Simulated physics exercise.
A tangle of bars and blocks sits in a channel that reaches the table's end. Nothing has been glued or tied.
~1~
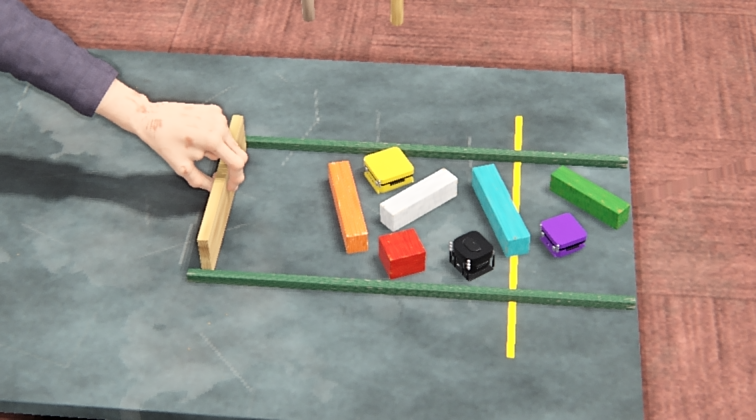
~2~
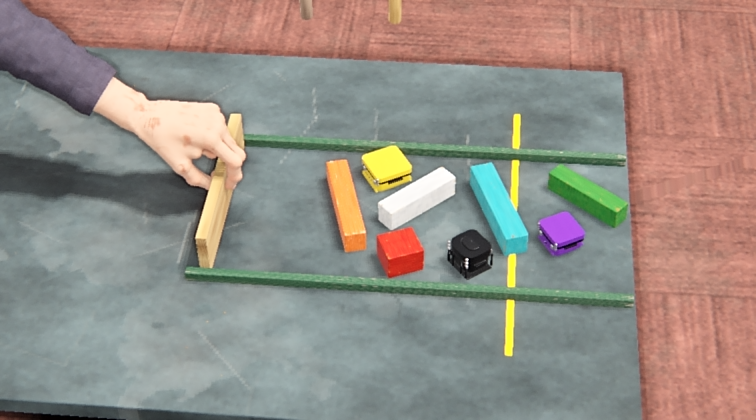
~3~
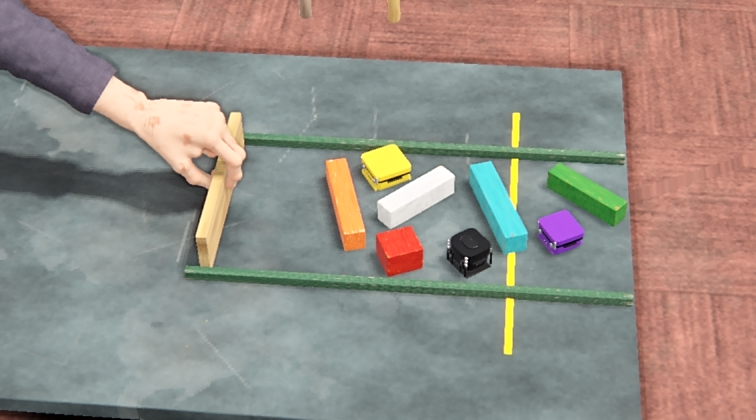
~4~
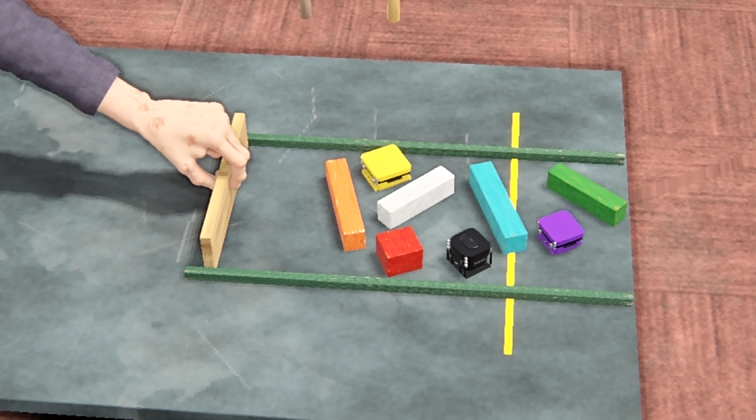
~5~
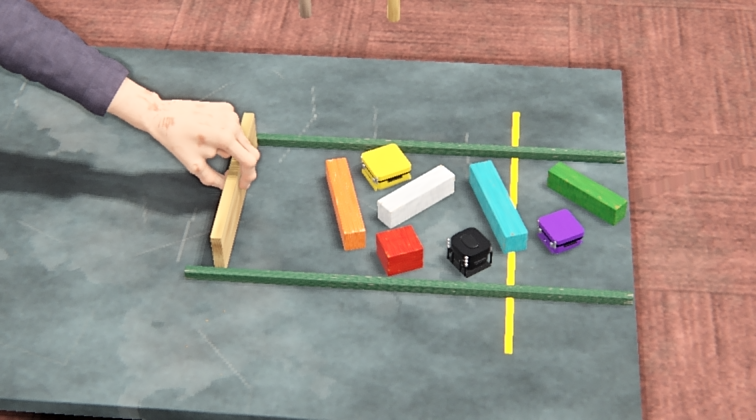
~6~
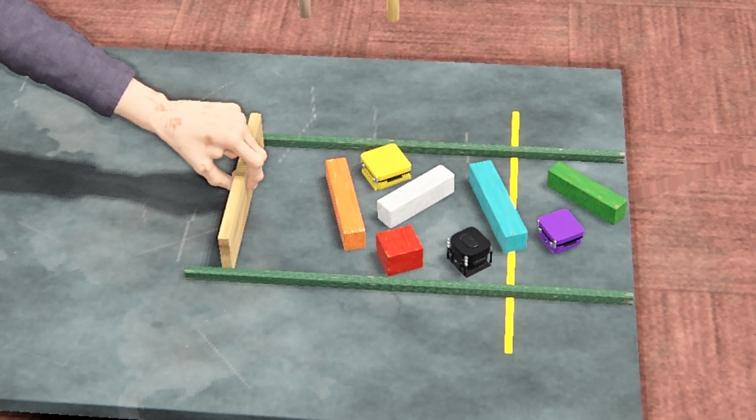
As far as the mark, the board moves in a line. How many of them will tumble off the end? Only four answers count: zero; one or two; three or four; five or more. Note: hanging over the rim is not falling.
My answer: Zero.
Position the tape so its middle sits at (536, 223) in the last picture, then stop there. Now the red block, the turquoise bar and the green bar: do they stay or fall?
In this case the red block does not drop; next, the turquoise bar does not drop; last, the green bar drops.
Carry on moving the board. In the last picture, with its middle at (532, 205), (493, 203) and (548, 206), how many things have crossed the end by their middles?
It comes out as 1, then 0, then 2.
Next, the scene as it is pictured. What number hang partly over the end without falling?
My count gives 1.
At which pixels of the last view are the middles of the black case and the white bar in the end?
The first sits around (587, 269), while the other sits around (554, 210).
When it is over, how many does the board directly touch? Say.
My count gives 2.
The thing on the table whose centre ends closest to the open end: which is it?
Foremost: The green bar.
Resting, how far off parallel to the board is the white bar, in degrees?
Some 15 degrees.
Soon after, none off yet; green bar at rest near (586, 193); purple case at rest near (560, 233); turquoise bar at rest near (497, 206).
After that, none off yet; green bar at rest near (586, 193); purple case at rest near (560, 233); turquoise bar displaced a little near (510, 205).
In the end, the number that fall off is zero.
